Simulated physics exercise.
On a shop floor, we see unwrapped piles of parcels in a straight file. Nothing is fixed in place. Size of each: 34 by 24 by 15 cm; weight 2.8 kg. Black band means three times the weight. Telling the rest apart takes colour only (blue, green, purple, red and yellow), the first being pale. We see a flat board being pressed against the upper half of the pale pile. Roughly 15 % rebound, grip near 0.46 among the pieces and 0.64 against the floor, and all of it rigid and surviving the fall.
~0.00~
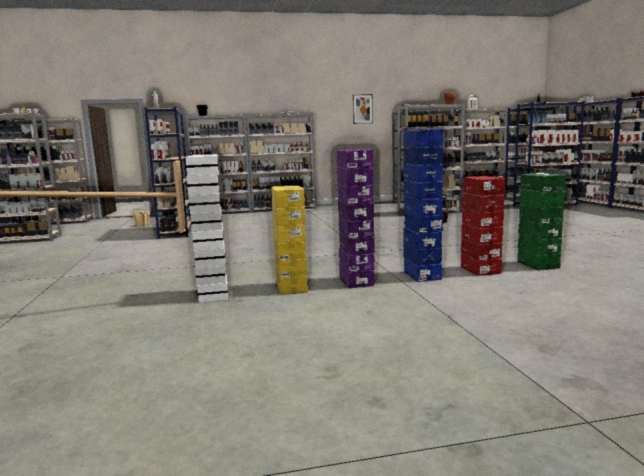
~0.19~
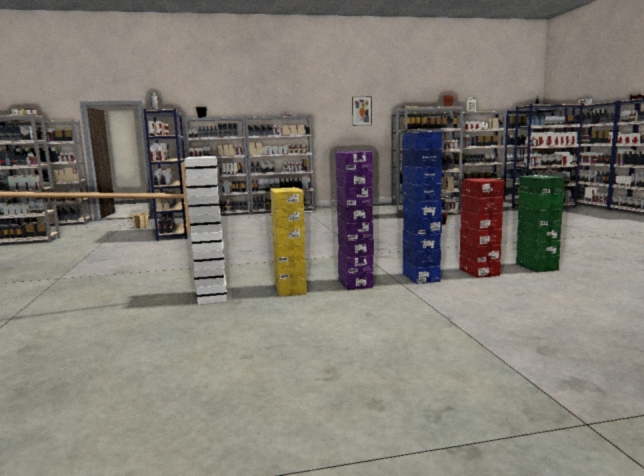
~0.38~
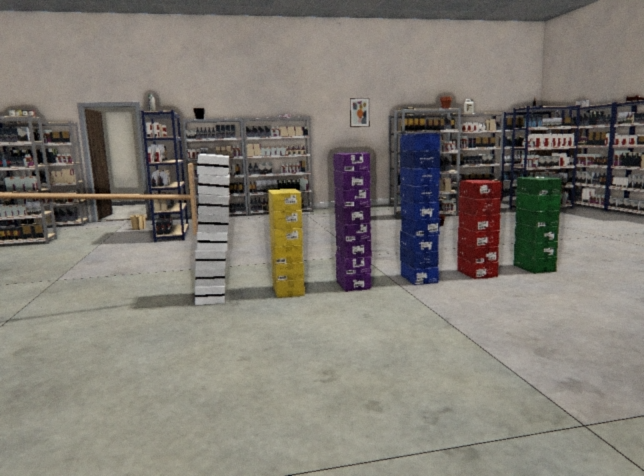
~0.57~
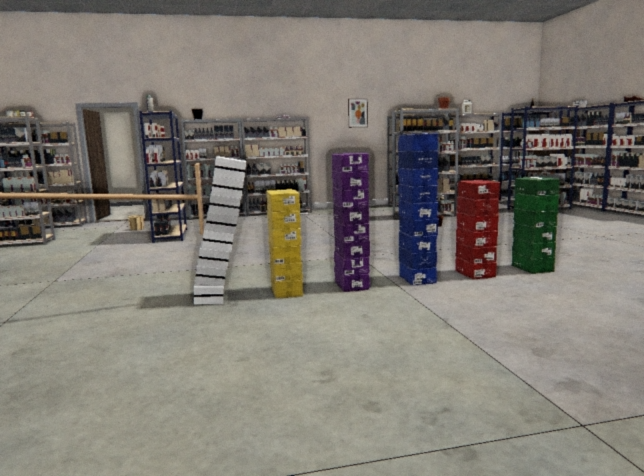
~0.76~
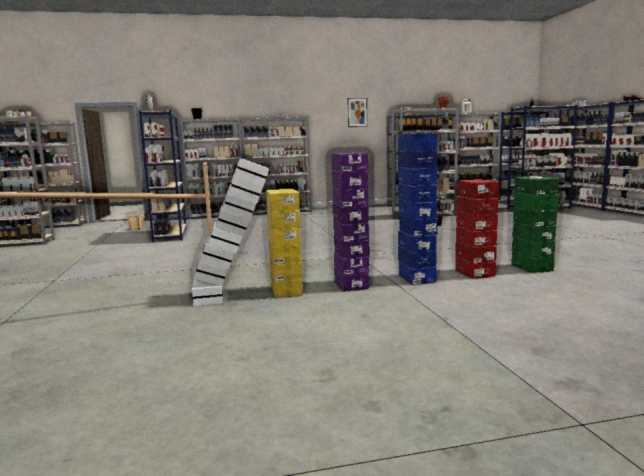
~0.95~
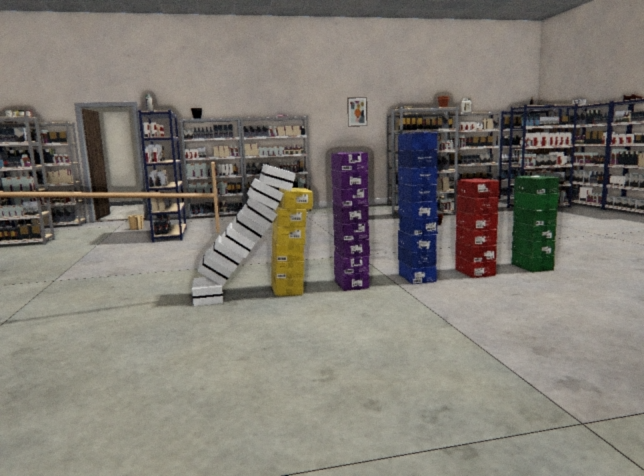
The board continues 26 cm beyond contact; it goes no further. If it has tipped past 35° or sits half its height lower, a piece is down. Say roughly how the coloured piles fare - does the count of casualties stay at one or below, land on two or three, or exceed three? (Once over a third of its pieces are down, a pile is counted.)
It exceeds three.
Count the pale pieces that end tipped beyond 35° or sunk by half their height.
The number you get is 7.
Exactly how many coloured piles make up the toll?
5.
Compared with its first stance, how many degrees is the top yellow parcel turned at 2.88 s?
Tilt: Approx. 30°.
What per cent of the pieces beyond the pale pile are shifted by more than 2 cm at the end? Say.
Displaced: 100 %.
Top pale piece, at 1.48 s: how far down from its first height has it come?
55 cm.
By 1.48 s, 7 of the pale pile down; 7 of the 35 other parcels down; top purple parcel tilted 40°, 8 cm lower.
By 2.88 s, 7 of the pale pile down; 26 of the 35 other parcels down; top purple parcel upside down; top blue parcel tilted 42°, 31 cm lower.
When it is over (4.3 s), 7 of the pale pile down; 31 of the 35 other parcels down; top green parcel upside down; top purple parcel upside down. Wrecked, blue, green, purple, red and yellow. In pixels of the last frame, middles, top purple parcel near (357, 219).
